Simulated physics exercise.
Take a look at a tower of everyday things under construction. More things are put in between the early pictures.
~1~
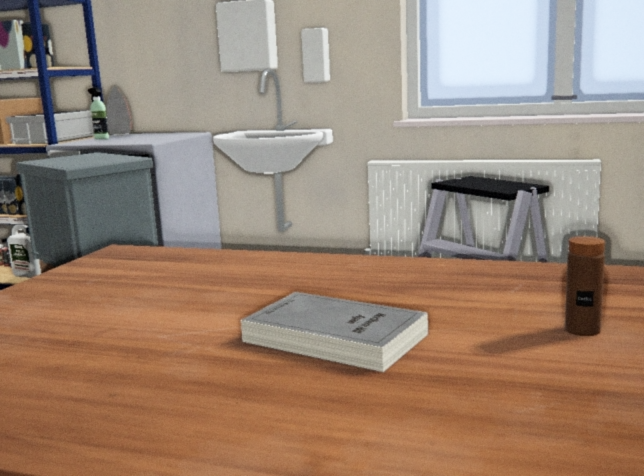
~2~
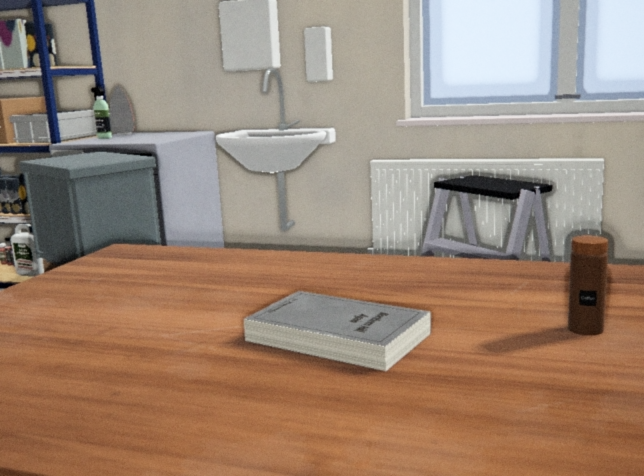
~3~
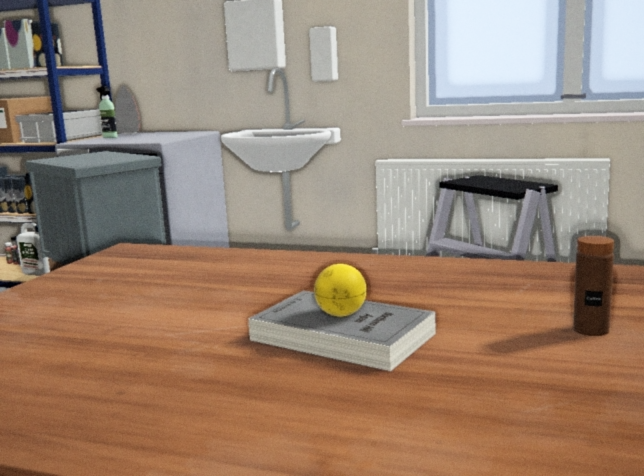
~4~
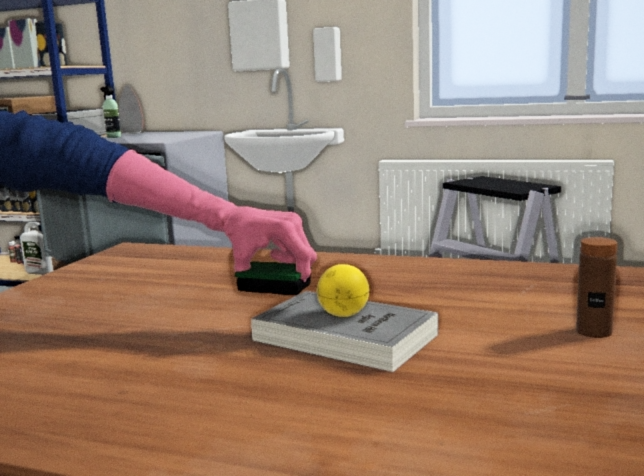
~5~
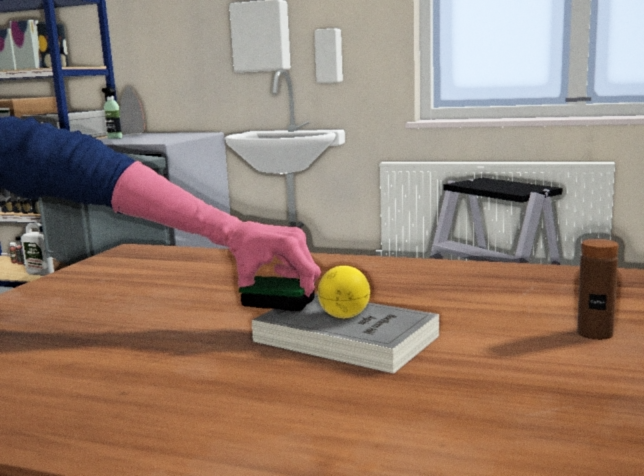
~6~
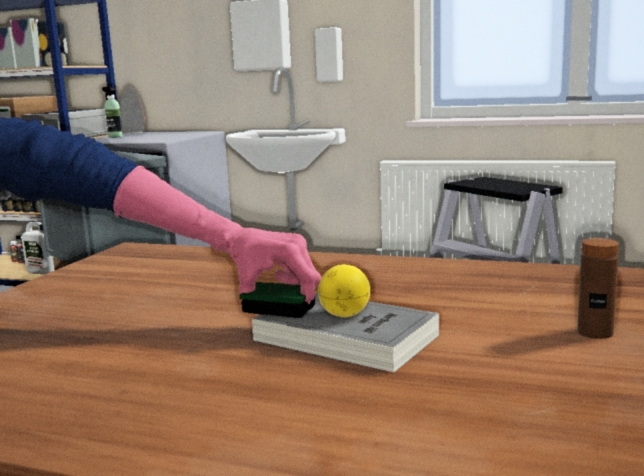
We see a grey book and a brown shaker on a wooden table, then a yellow ball on the book. A pink-gloved hand reaches in from the left, lowers a black sponge beside the ball and keeps hold of it.
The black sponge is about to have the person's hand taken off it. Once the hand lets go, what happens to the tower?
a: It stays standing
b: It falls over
Option a: It stays standing.
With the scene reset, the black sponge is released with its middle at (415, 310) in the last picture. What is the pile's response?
After that, the pile stays intact.
Then, 0.40 s on from there, no change.
Then, 0.90 s on from there, black sponge resting near (279, 300).
In the end, all 4 unmoved. At the end, from the last picture's camera, black sponge near (279, 300). The pile holds.
